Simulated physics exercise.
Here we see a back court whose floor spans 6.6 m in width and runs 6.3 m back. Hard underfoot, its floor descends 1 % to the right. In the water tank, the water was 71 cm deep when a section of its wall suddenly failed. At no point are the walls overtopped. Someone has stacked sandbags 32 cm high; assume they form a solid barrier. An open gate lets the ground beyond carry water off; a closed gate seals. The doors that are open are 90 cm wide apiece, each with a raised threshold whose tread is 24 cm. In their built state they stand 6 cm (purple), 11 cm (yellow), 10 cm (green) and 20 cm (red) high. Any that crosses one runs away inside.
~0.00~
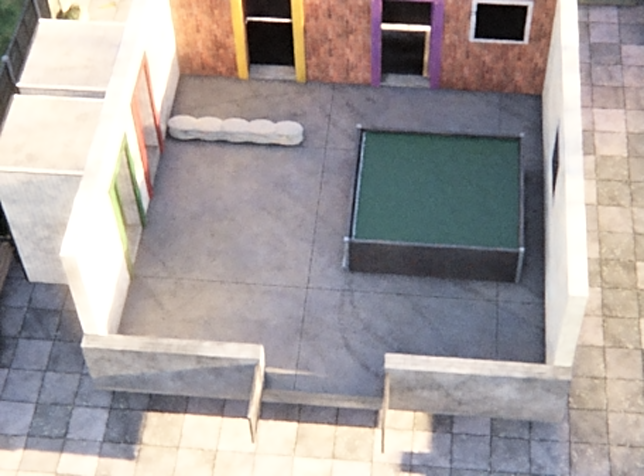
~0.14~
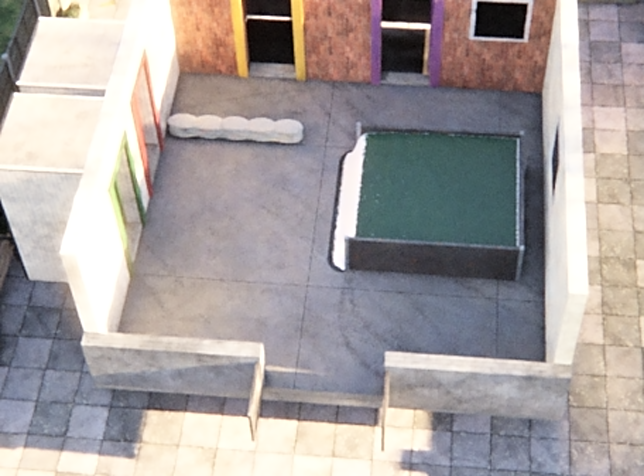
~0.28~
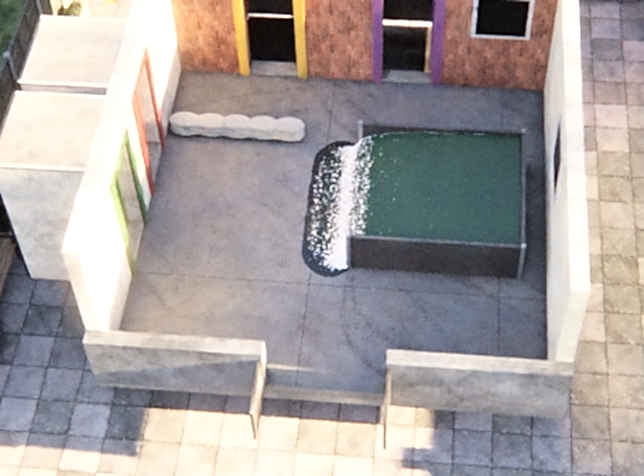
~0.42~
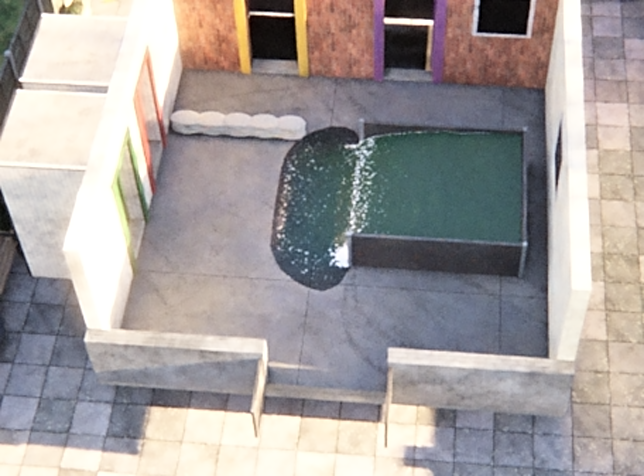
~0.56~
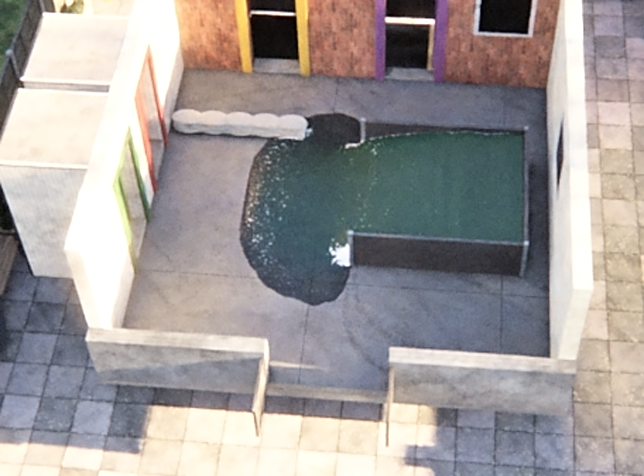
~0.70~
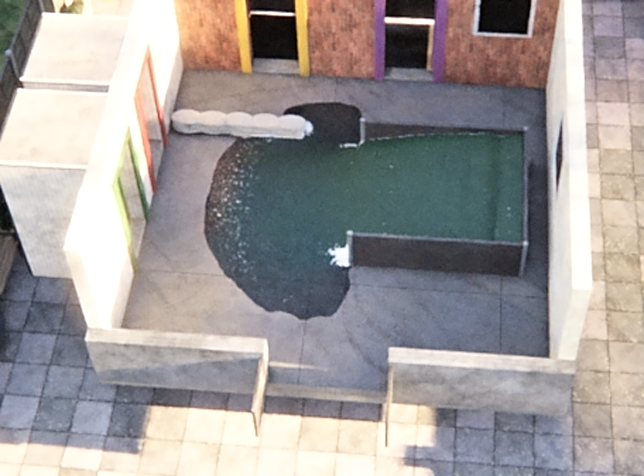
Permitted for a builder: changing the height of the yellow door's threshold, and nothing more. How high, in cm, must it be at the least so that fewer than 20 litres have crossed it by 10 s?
At least roughly 8 cm high.
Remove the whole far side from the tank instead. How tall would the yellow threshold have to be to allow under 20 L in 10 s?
Then 21 cm.
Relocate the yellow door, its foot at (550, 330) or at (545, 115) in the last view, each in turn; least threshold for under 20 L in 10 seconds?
About 16 cm for the first and 10.0 cm for the second.
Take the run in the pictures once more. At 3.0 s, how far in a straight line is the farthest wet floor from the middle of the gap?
4.8 metres.
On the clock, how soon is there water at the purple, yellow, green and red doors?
Door purple: 2.6 seconds; door yellow: 1.2 seconds; door green: 1.0 seconds; door red: 1.0 seconds.
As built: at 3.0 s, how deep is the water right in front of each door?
Depths in cm - purple: 2, yellow: 10, green: 29, red: 39.
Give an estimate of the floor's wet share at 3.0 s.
55 %.
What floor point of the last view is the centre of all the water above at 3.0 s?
Centre of the water: Approx. (289, 213) px.
After 1.4 s water covers 40 % of the floor, deepest (38 cm) near (159, 170); 5 cm at the yellow door, 0 litres in over its 11 cm threshold.
After 3.0 s water covers 55 % of the floor, deepest (40 cm) near (161, 163); 10 cm at the yellow door, 1 litre in over its 11 cm threshold.
After 10.0 s water covers 95 % of the floor, deepest (18 cm) near (410, 379); 5 cm at the yellow door, 5 litres in over its 11 cm threshold.
At the yellow door as built, the water arrived by 1.3 s and peaked near 13 cm at 4.4 s.
With a threshold of 7 cm, 30 litres would have come in within the 10 s; with 9.5 cm, 11 litres. So under 20 litres takes about 8 cm.
